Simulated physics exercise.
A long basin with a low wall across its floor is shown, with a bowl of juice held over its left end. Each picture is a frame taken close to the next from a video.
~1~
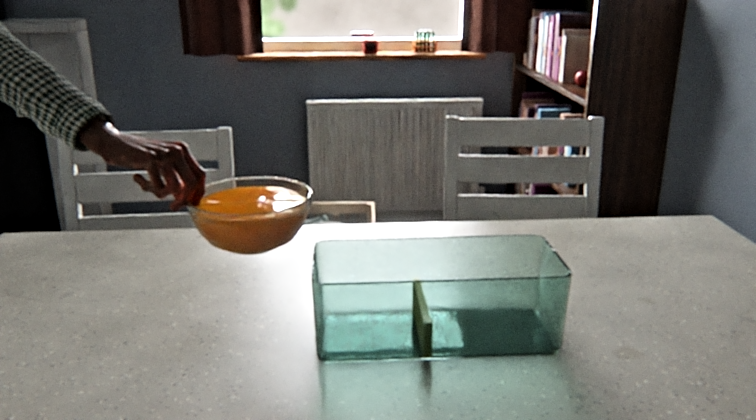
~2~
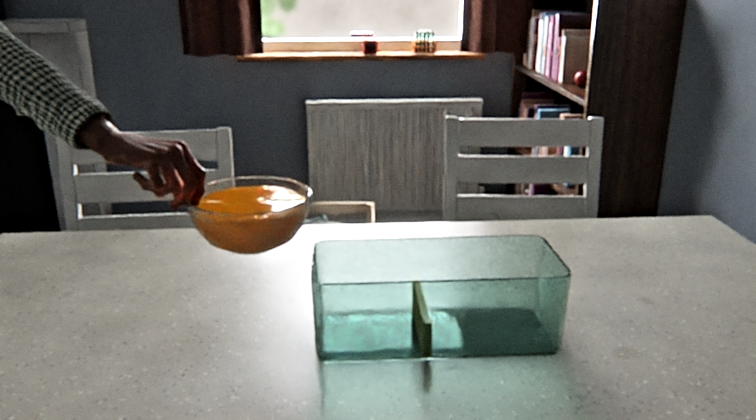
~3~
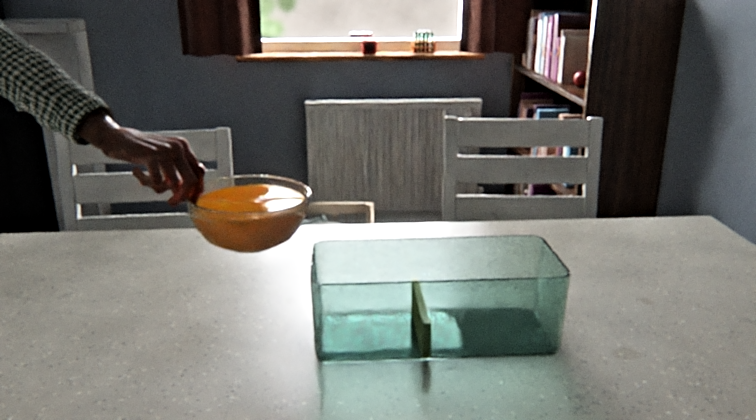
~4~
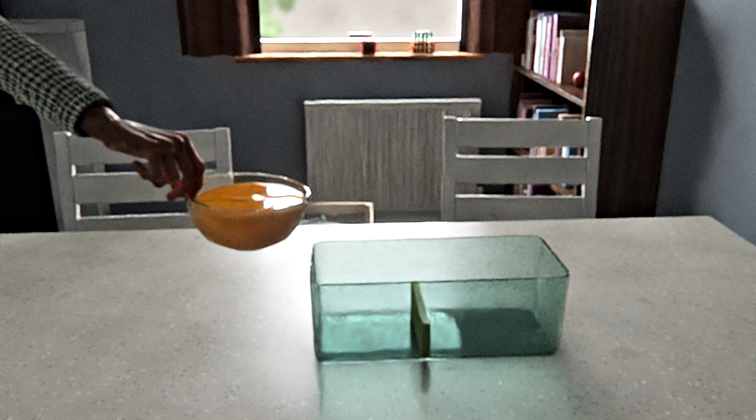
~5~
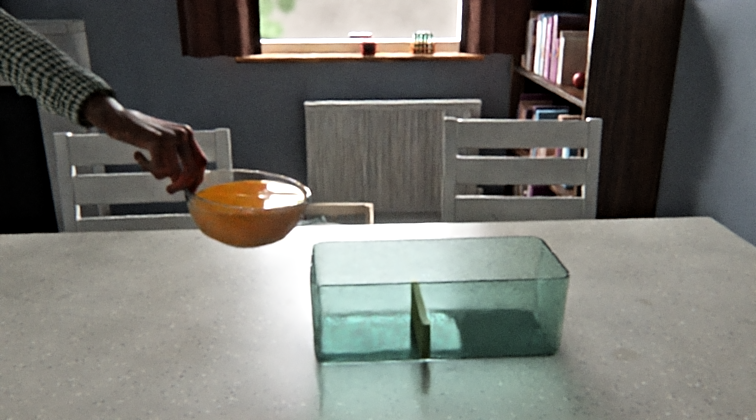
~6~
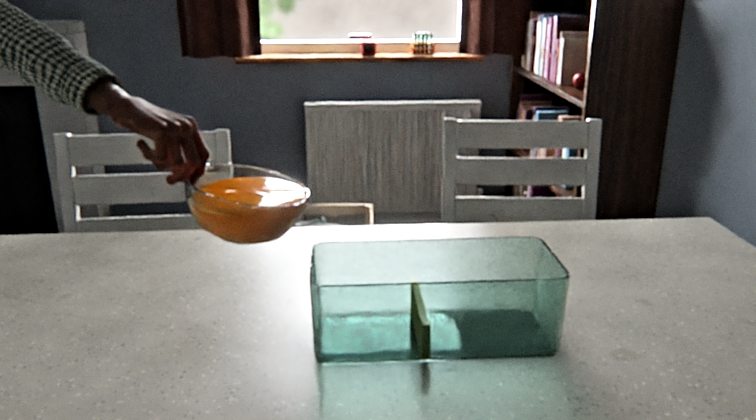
A hand slowly tilts a glass bowl of orange juice beside a divided green basin.
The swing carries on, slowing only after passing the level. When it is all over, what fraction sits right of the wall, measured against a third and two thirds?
It finishes at less than a third.
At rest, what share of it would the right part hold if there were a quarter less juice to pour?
Estimate: Around 5 per cent.
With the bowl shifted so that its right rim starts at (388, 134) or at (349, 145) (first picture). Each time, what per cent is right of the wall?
Close to 95 in a hundred, then close to 80 in a hundred.
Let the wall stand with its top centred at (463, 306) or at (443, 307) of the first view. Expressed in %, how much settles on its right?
First some 15, then 15 per cent.
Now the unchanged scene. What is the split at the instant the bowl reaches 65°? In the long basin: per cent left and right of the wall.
Left side: 20 in a hundred; right side: 0 in a hundred.
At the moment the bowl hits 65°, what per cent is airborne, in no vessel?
It comes to around 35 per cent.
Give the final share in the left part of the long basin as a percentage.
Estimate: Some 95 per cent.
A moment on, the bowl is tipped part way and 43 per cent is still to pour, 20 is left of the wall and 0 right of it.
Next, the bowl is tipped on its side and 1 per cent is still to pour, 89 is left of the wall and 2 right of it.
Then the bowl is tipped right over and 0 per cent is still to pour, 97 is left of the wall and 2 right of it.
Later the bowl is tipped right over and 0 per cent is still to pour, 97 is left of the wall and 2 right of it.
At rest 97 per cent lies left of the wall, 2 right of it and 1 outside.
